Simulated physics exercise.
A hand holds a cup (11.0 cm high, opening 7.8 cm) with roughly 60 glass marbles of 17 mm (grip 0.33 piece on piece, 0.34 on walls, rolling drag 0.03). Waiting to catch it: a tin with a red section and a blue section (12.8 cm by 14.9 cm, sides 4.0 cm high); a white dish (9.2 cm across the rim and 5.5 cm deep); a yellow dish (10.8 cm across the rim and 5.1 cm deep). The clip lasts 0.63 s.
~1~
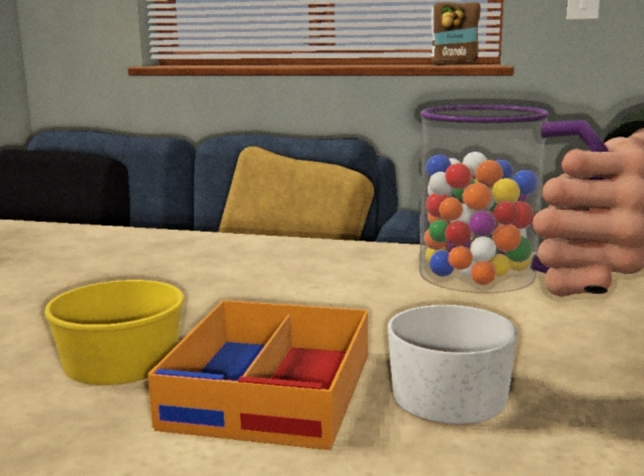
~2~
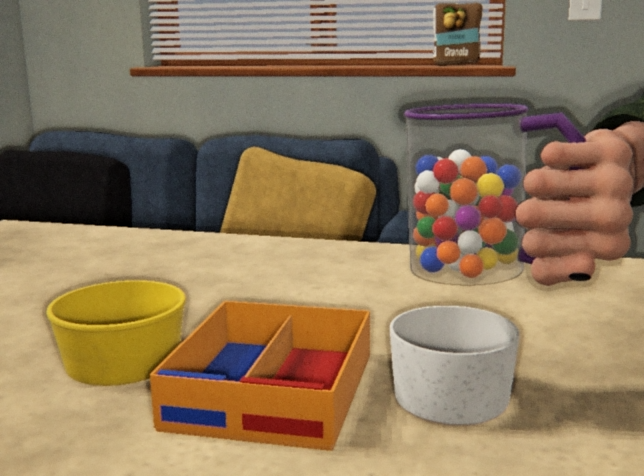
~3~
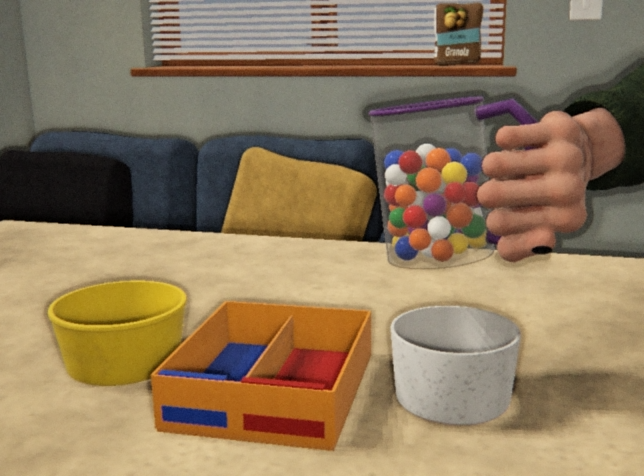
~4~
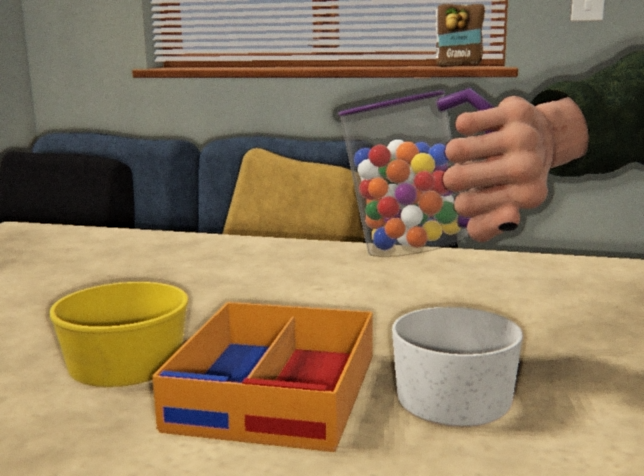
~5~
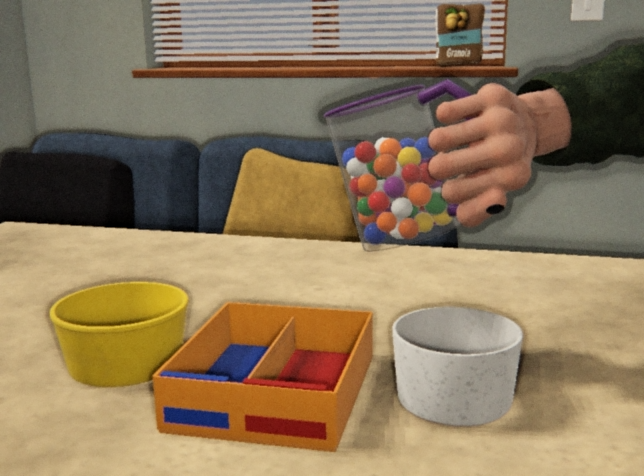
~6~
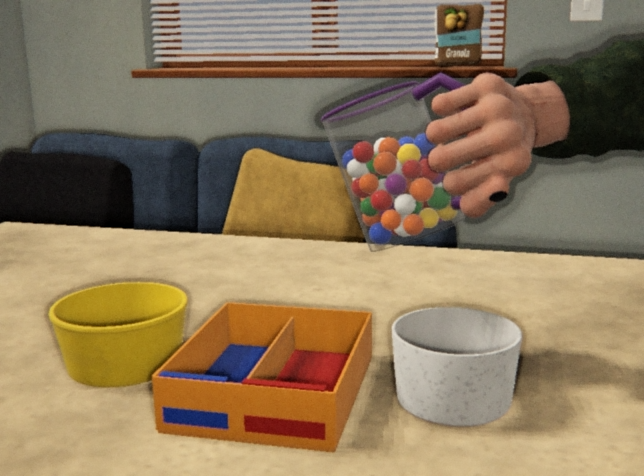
A hand in a dark sleeve holds a clear cup with a purple rim and handle, full of many-coloured marbles, above a pale tabletop seen from the front and slightly above. A yellow dish at left, an orange tin with blue and red sections and a speckled white dish stand before blue sofas and a window. The hand carries the cup left and slightly higher, tilting it leftward, while the view stays nearly still.
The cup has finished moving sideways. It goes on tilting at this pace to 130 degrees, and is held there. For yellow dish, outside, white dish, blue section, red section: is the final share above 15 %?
In the yellow dish: Under; outside everything: Over; in the white dish: Under; in the blue section: Under; in the red section: Under.
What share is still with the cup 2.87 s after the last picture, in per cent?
About 0 per cent.
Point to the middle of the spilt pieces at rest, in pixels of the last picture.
Around (219, 259).
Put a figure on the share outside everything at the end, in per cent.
About 100 per cent.
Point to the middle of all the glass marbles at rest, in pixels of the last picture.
At about (181, 296).
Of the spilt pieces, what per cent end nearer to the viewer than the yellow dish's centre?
Some 0 per cent.
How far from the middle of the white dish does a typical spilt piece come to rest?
Roughly 50 cm.
Then, 0.86 s after the last picture, tilt 58 degrees; cup 100 %; middle of all pieces near (414, 170).
Then, 1.57 s after the last picture, tilt 86 degrees; cup 100 %; middle of all pieces near (412, 154).
Then, 2.23 s after the last picture, tilt 113 degrees; cup 35 %, outside 40 %, in the air 25 %; middle of all pieces near (320, 245).
Then, 2.87 s after the last picture, tilt 130 degrees; outside 100 %; middle of all pieces near (243, 285).
In the end, white dish 0 %, yellow dish 0 %, blue section 0 %, red section 0 %, cup 0 %, outside 100 %.
